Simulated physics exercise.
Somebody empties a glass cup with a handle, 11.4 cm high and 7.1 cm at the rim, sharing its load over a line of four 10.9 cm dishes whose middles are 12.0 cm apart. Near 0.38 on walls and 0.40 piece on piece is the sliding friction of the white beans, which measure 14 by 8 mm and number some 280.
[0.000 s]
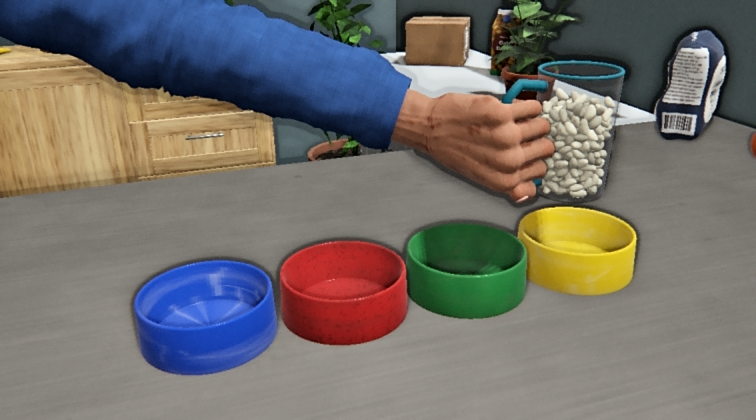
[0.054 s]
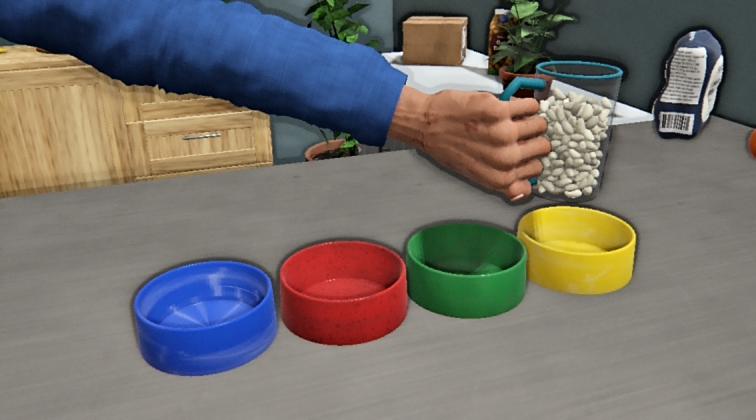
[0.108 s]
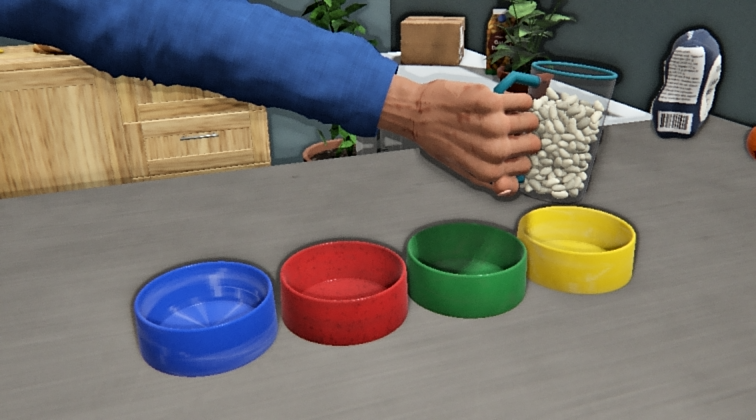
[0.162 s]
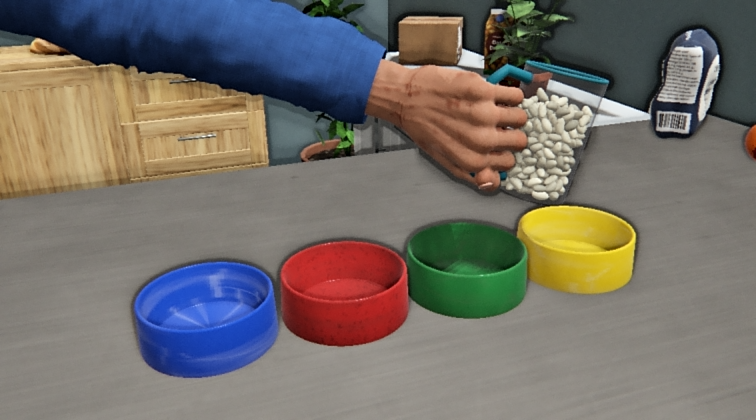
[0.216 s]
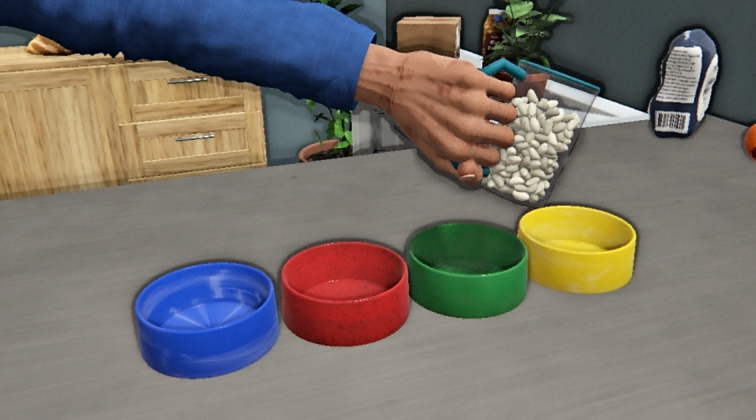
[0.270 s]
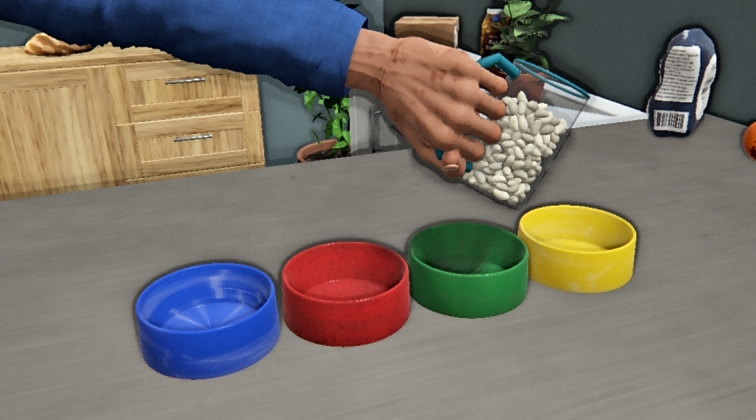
A hand in a blue sleeve reaches from the left over a grey countertop, seen from slightly above, with wooden drawers and potted plants behind. It grips a clear cup with a teal rim and handle, full of white beans, behind a row of blue, red, green and yellow dishes. The hand moves the cup a little leftward while tilting it steadily to the right, the beans staying inside.
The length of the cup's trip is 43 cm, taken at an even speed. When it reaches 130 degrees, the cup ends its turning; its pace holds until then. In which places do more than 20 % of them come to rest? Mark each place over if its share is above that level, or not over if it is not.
Red dish: Over, blue dish: Not over, green dish: Not over, yellow dish: Not over, counter: Not over.
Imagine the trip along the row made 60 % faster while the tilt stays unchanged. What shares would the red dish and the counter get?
Result - red dish: 0; counter: 0.
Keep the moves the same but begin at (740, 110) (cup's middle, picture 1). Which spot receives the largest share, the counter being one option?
Yellow.
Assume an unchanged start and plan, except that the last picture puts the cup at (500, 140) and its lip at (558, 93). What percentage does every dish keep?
Kept per dish: Red = 0, blue = 100, green = 0, yellow = 0.
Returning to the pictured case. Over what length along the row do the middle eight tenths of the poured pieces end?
7 cm, roughly.
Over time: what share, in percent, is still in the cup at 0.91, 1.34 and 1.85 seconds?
At the three moments: 85, 0 and 0 percent.
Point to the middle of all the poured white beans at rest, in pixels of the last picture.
Look around (348, 291) in the last picture.
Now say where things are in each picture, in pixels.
In the first frame, cup at (574, 132), tilt 0 degrees, lip at (615, 67), moved 0.0 cm; middle of the pieces at (570, 146); yellow dish at (577, 230); green dish at (466, 248); red dish at (343, 269); blue dish at (205, 292).
In the second frame, cup at (570, 132), tilt 2 degrees, lip at (612, 68), moved 0.3 cm; middle of the pieces at (566, 146).
In the third frame, cup at (561, 133), tilt 7 degrees, lip at (607, 72), moved 1.3 cm; middle of the pieces at (555, 146).
In the fourth frame, cup at (547, 134), tilt 14 degrees, lip at (598, 79), moved 2.8 cm; middle of the pieces at (540, 148).
In the fifth frame, cup at (534, 136), tilt 22 degrees, lip at (589, 87), moved 4.2 cm; middle of the pieces at (525, 149).
In the sixth frame, cup at (520, 137), tilt 29 degrees, lip at (579, 96), moved 5.7 cm; middle of the pieces at (510, 150); yellow dish at (576, 228); green dish at (468, 248); red dish at (345, 270); blue dish at (207, 295). The cup turns about 140 degrees a second and travels 27 cm a second.
After 0.91 s, tilt 119 degrees; cup holds 85 %, red 5 %, green 5 %.
After 1.34 s, tilt 130 degrees; cup holds 0 %, red 90 %, green 5 %.
After 1.85 s, tilt 130 degrees; cup holds 0 %, red 90 %, green 5 %.
By 2.2 s all is still; red 90 %, blue 0 %, green 5 %, yellow 0 %, counter 5 %.
